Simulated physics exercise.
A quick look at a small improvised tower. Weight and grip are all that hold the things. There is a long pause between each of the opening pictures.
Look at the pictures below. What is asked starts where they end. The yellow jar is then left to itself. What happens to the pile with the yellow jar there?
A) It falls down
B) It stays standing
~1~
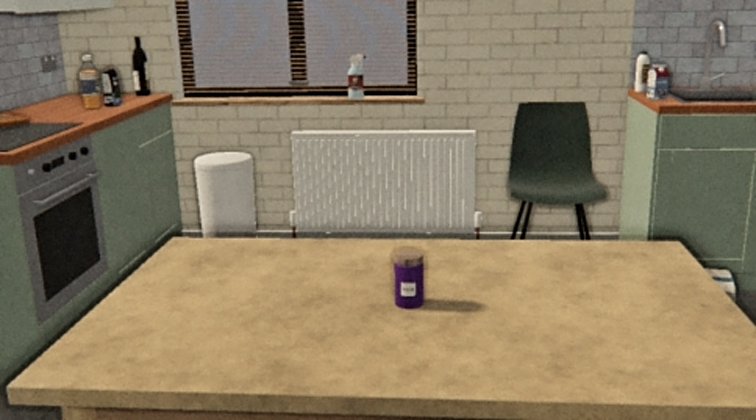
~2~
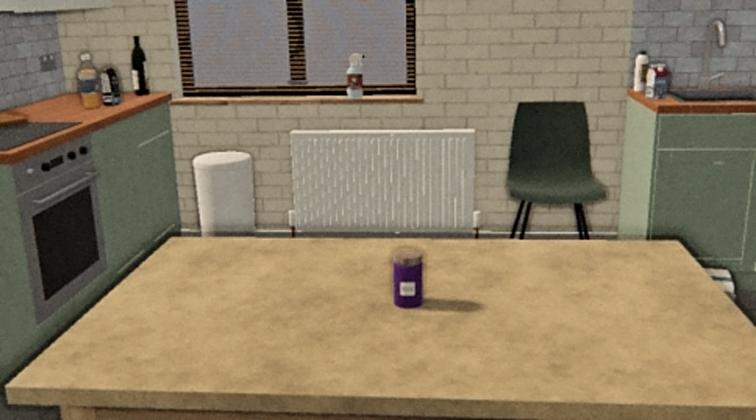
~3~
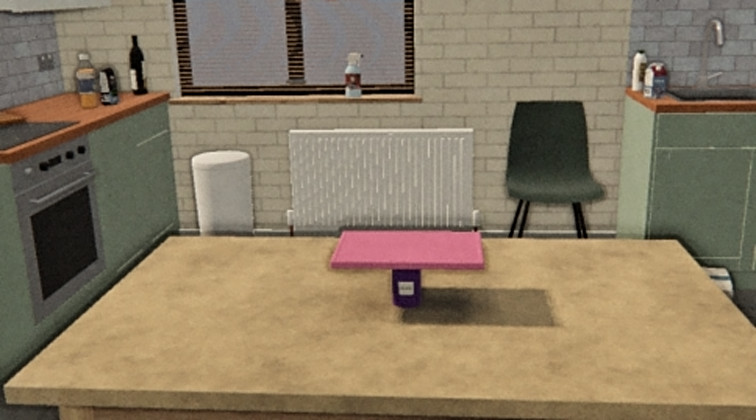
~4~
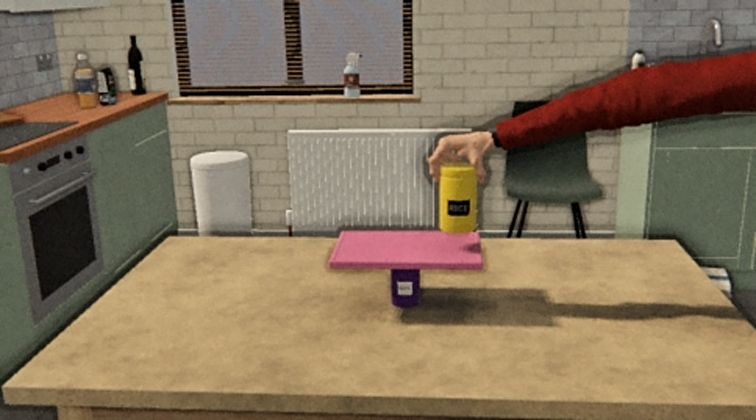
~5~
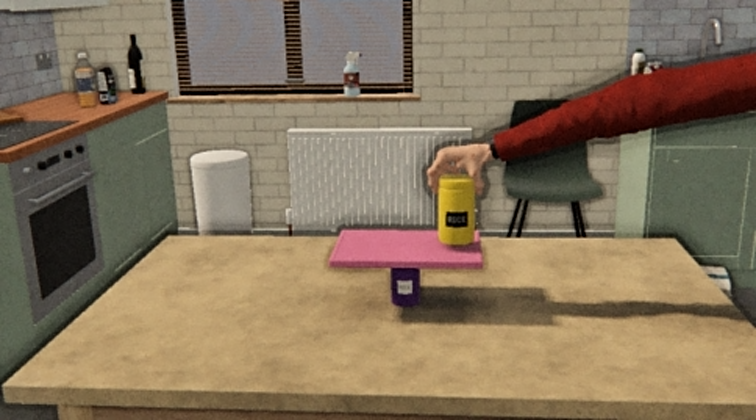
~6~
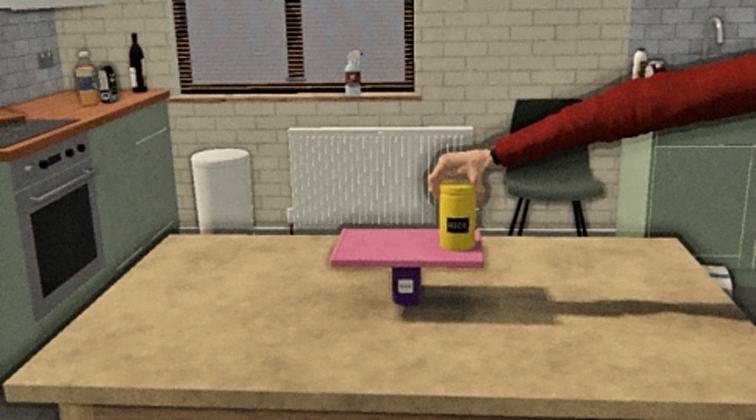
Option A: It falls down.
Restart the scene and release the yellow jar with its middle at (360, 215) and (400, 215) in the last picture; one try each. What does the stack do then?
Trial 1: Falls over. Trial 2: Stable.
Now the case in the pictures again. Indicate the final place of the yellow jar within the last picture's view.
Close to pixel (538, 288).
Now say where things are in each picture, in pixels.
In the first frame, the last thing is not in view yet.
In the second frame, the last thing is not in view yet.
In the third frame, the last thing is not in view yet; pink lid (409, 249).
The fourth frame shows still above its spot; yellow jar (458, 198); pink lid (408, 249).
The fifth frame shows still above its spot; yellow jar (457, 209); pink lid (408, 248).
The sixth frame shows in place under the hand; yellow jar (458, 215); pink lid (409, 247).
Then, 0.30 s after the last picture, yellow jar now fallen; pink lid tipped 36° from how it was.
Then, 0.40 s after the last picture, pink lid tipped 59° from how it was.
Then, 0.50 s after the last picture, pink lid tipped 56° from how it was.
Then, 0.70 s after the last picture, pink lid now fallen.
At rest, fallen, pink lid and yellow jar; purple jar in place. Seen from the same camera at the end, yellow jar near (538, 288). The stack gives way.
